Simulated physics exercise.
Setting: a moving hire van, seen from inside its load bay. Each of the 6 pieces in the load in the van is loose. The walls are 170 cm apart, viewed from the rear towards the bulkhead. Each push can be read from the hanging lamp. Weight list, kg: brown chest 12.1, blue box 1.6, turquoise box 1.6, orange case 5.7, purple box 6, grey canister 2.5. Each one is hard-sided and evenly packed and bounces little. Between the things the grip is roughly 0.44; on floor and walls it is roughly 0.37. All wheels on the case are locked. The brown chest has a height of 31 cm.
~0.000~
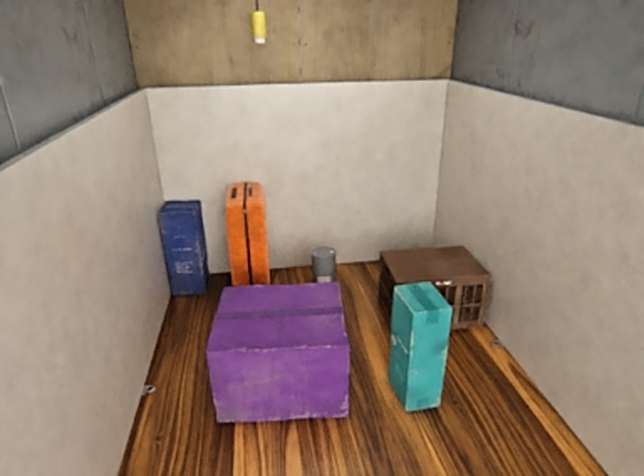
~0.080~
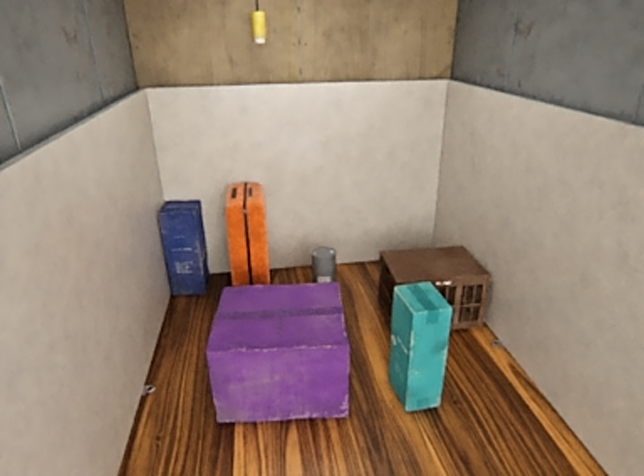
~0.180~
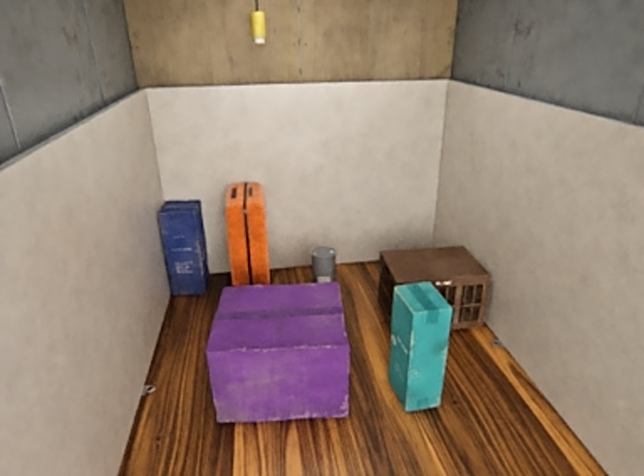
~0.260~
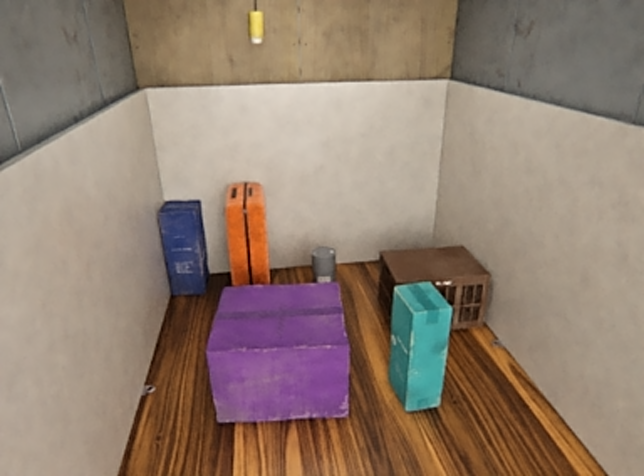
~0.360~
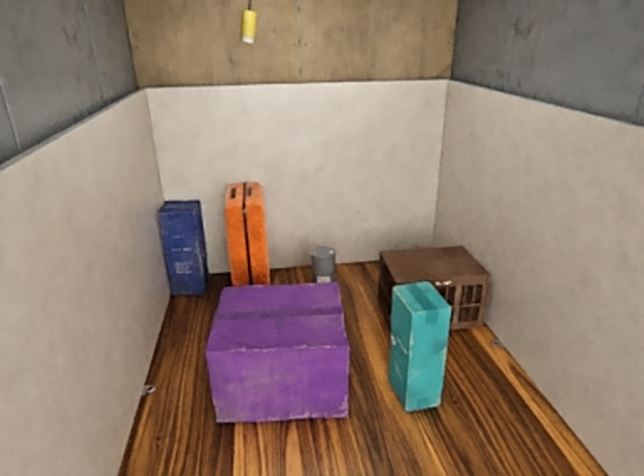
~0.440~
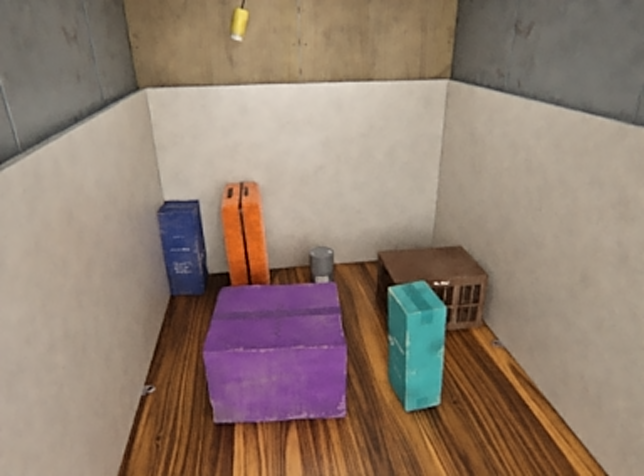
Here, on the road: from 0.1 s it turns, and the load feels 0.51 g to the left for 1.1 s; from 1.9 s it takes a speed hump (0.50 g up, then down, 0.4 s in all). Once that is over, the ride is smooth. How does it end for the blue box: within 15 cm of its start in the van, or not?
Oh, that one sits tight.
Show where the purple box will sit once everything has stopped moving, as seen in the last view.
It ends up near (200, 351).
After 0.64 s, load feels 0.51 g left; turquoise box leaning 22°; orange case leaning 15°; grey canister slid 7 cm.
After 0.84 s, load feels 0.51 g left; turquoise box leaning 58°; orange case leaning 14°; purple box slid 21 cm.
After 1.04 s, load feels 0.33 g left; turquoise box on its side; grey canister leaning 9°; brown chest slid 37 cm.
After 1.84 s, no push; turquoise box on its side; brown chest slid 57 cm; grey canister slid 33 cm.
At rest (4.0 s), tipped over in the van, turquoise box; not toppled but over 15 cm from the start, brown chest, purple box and grey canister; the other 2 in place, give or take 15 cm. In the last view, blue box near (184, 248).
